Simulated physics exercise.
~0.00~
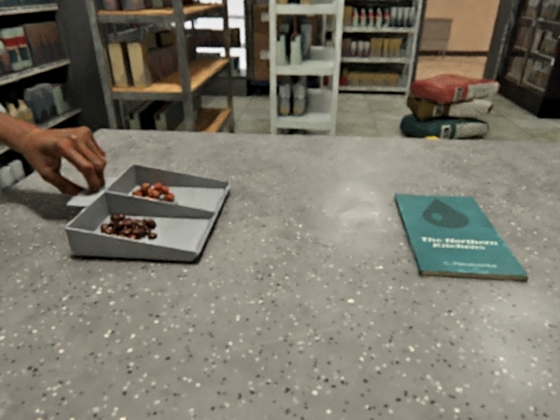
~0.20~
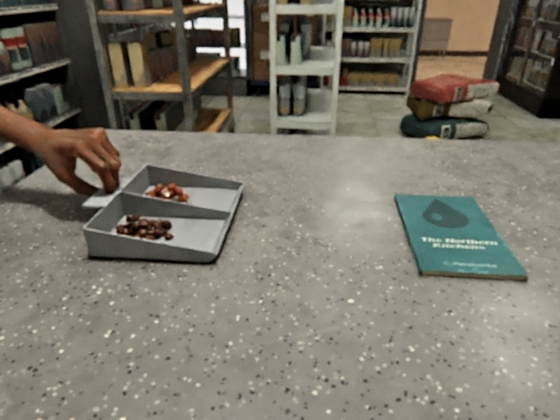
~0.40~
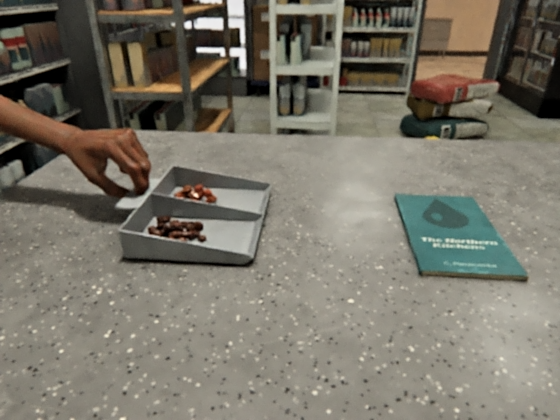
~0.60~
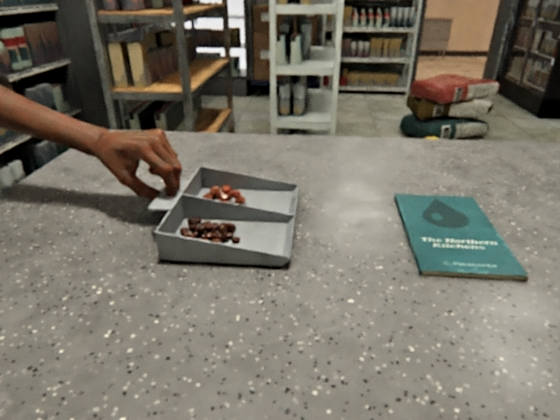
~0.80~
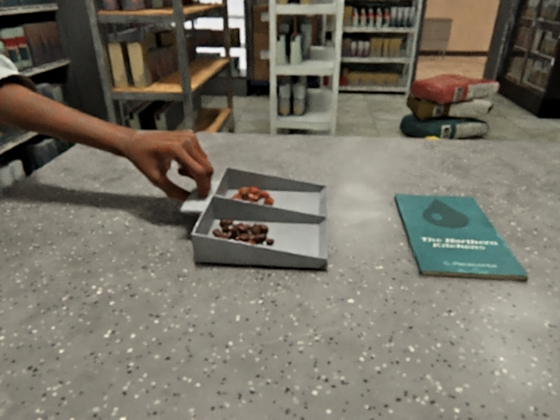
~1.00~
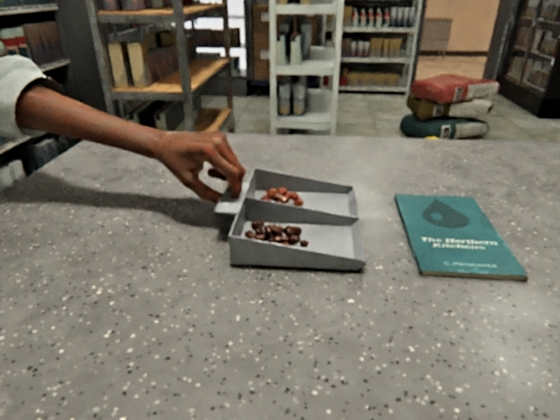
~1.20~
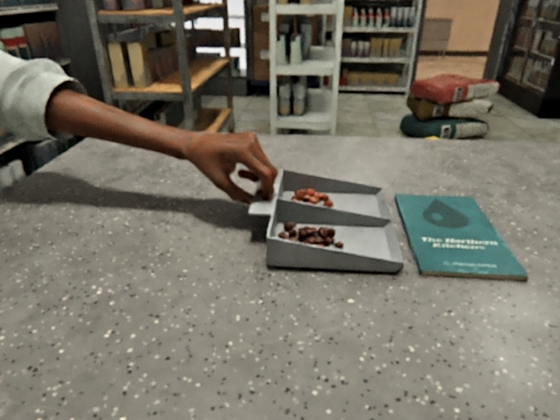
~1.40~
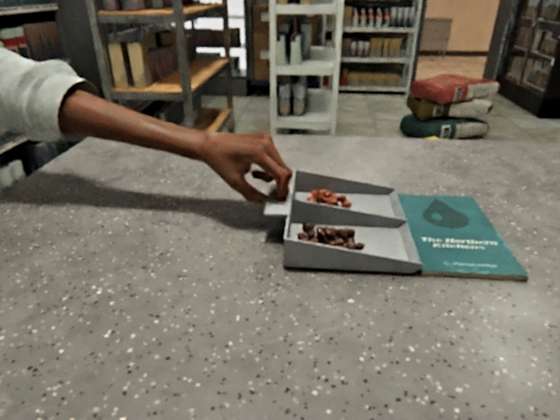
A hand pushes a gray divided tray of small reddish pieces right until it meets a thin teal book.
